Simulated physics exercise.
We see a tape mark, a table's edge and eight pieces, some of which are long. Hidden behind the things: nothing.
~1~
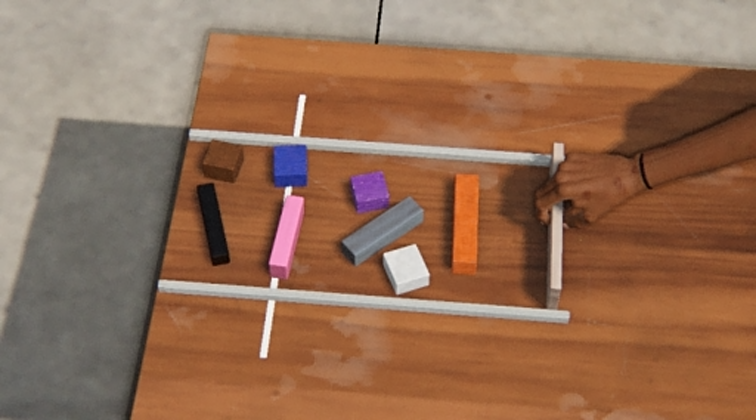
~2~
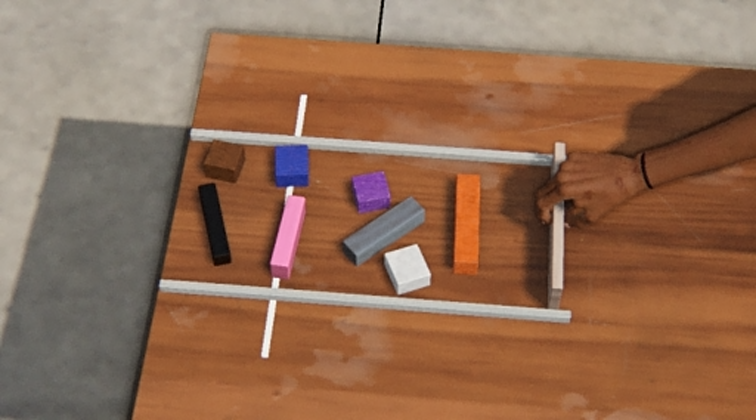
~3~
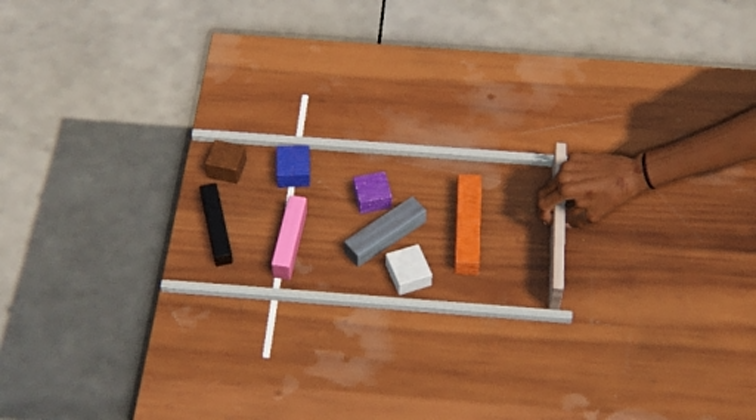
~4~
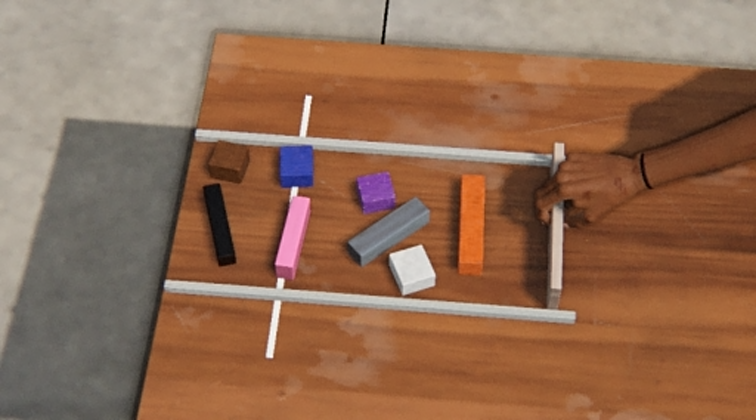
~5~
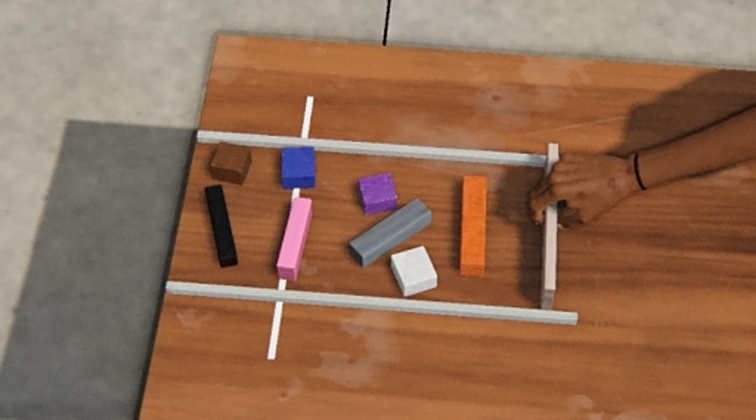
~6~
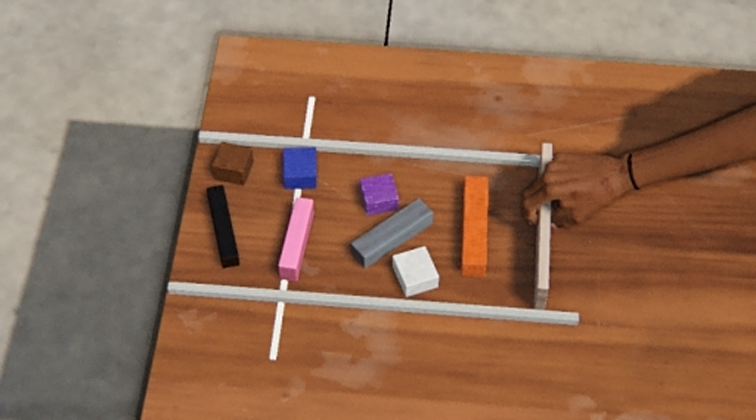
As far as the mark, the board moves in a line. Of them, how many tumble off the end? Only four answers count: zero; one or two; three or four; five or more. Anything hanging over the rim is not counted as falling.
My answer: Zero.
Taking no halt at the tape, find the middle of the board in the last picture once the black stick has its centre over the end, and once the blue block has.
The middle is at (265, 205) when it's the black stick, and at (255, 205) when it's the blue block.
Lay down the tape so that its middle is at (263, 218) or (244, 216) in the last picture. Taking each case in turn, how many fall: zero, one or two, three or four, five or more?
In order: One or two, then either three or four.
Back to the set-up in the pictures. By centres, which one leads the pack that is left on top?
The brown block is the one you want.
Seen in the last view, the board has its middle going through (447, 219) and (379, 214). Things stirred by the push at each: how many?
At the first point the count is 3, at the second it's 4.
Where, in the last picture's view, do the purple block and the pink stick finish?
The purple block finishes at (260, 180); the pink stick finishes at (225, 233).
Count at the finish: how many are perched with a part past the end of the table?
Count: 1.
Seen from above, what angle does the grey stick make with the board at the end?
Angle: Around 10°.
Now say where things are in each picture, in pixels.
Brown block (223, 161); black stick (213, 224); blue block (291, 166); board (555, 225); tape (284, 218), in the first picture.
Black stick (215, 224); orange bar (467, 223), in the second picture.
Blue block (293, 166); grey stick (385, 232), in the third picture.
Brown block (230, 162); white block (412, 270), in the fourth picture.
Black stick (221, 226); purple block (378, 194), in the fifth picture.
Brown block (233, 164); black stick (223, 226); blue block (300, 168); board (544, 226); tape (294, 220), in the sixth picture.
Early on, none off yet; brown block at rest near (233, 164); black stick at rest near (223, 226); blue block at rest near (300, 168).
A while later, none off yet; brown block moving near (228, 163); black stick at rest near (223, 226); blue block travelled about its own width near (264, 161).
Finally, the number that fall off is zero.
